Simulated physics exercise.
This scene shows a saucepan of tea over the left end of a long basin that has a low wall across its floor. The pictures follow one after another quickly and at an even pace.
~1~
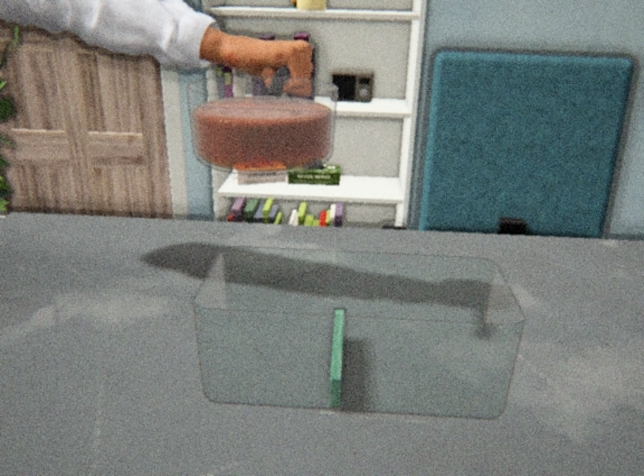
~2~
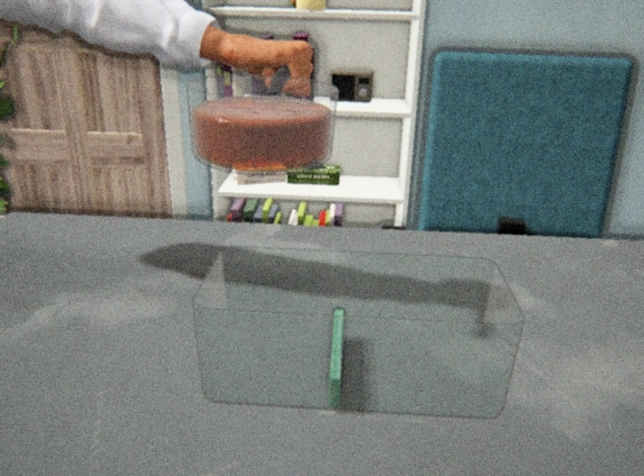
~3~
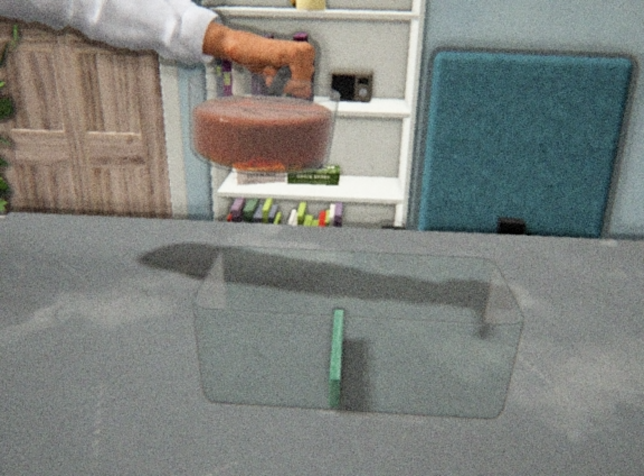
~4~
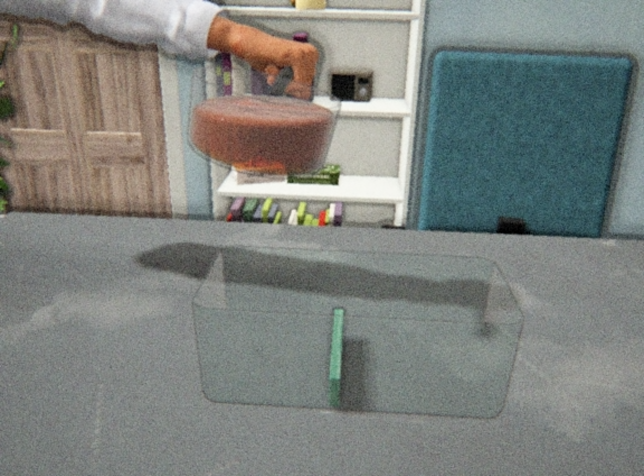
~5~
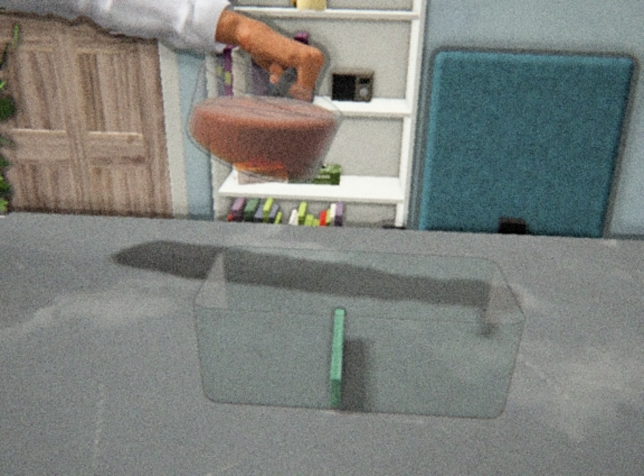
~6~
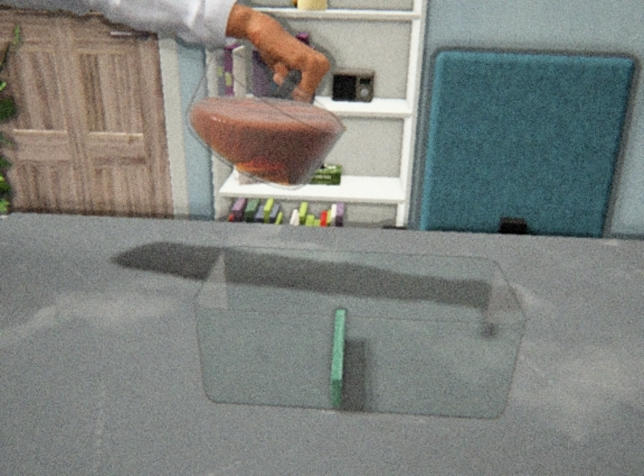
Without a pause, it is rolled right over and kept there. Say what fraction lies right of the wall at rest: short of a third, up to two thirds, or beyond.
Outstrips two thirds.
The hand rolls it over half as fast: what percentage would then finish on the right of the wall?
Roughly 90 %.
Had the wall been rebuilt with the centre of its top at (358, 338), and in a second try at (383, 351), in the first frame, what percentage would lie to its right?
75 per cent, then 45 per cent, roughly.
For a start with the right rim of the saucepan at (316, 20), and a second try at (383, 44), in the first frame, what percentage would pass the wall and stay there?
Estimate, first then second: 85 per cent and 85 per cent.
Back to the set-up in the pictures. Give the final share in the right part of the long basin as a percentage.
Near 85 %.
A moment on, the tilt is 88° and 33 per cent is still to pour, 0 is left of the wall and 15 right of it.
Next, the tilt is 99° and 9 per cent is still to pour, 7 is left of the wall and 74 right of it.
Then the tilt is 99° and 2 per cent is still to pour, 11 is left of the wall and 83 right of it.
Later the tilt is 99° and 0 per cent is still to pour, 11 is left of the wall and 87 right of it.
At rest 12 per cent lies left of the wall, 87 right of it and 1 outside.
